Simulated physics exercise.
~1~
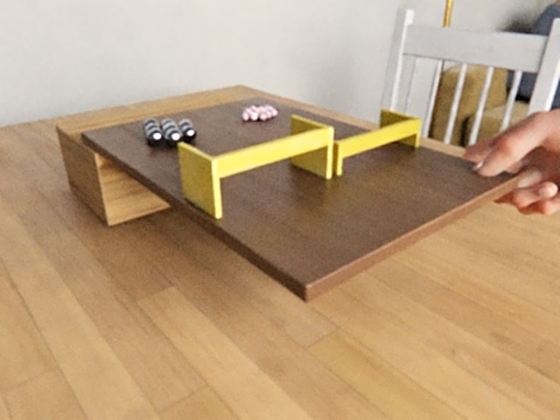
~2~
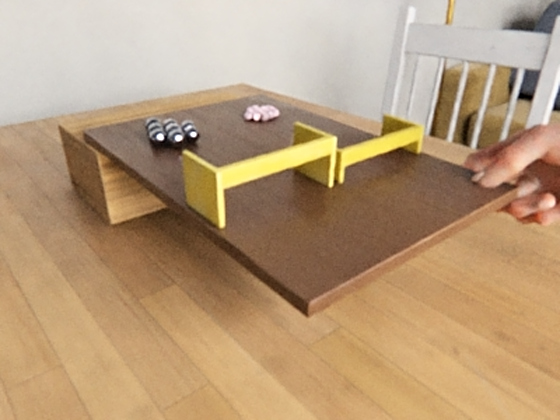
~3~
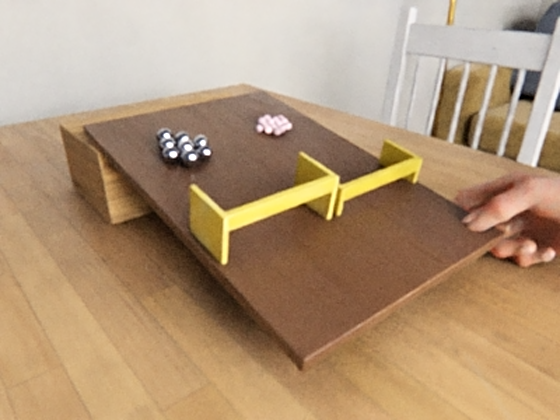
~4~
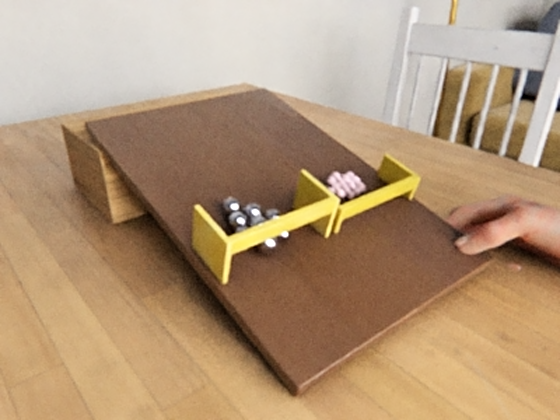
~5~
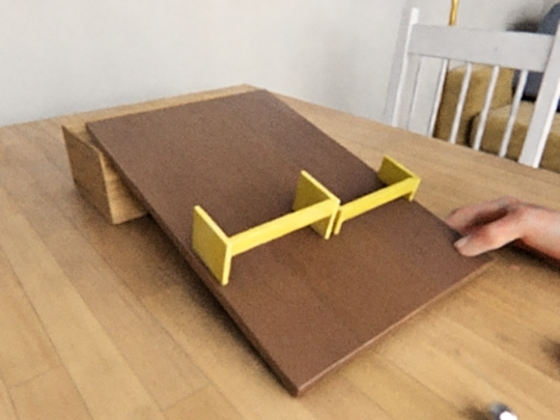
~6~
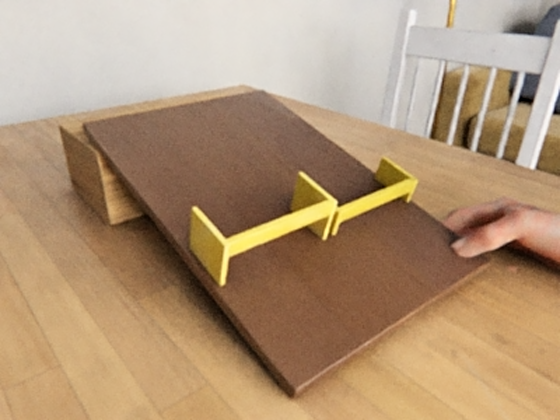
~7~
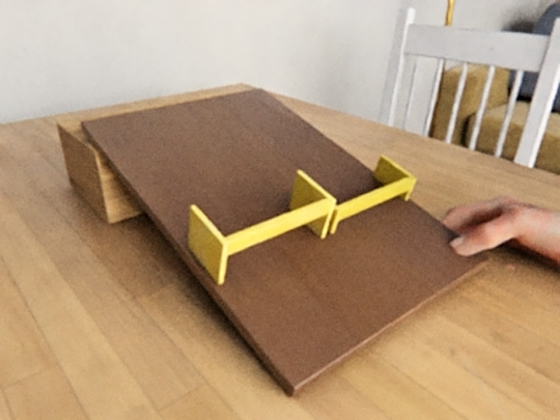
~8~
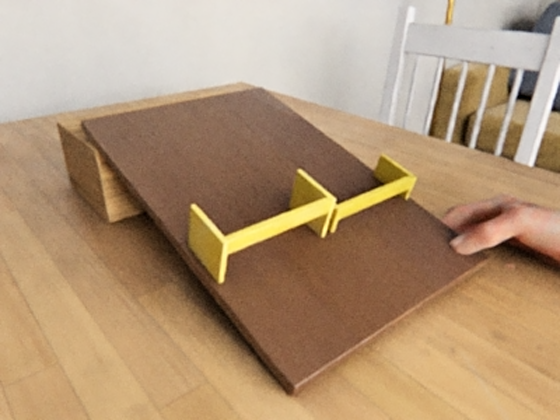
The clip shows a hand lowering one end of a brown board propped on a wooden block, as clusters of dark and pink pieces roll down and under two yellow barriers. Both groups leave the board, which stays sloping and empty with the hand at its lower end.
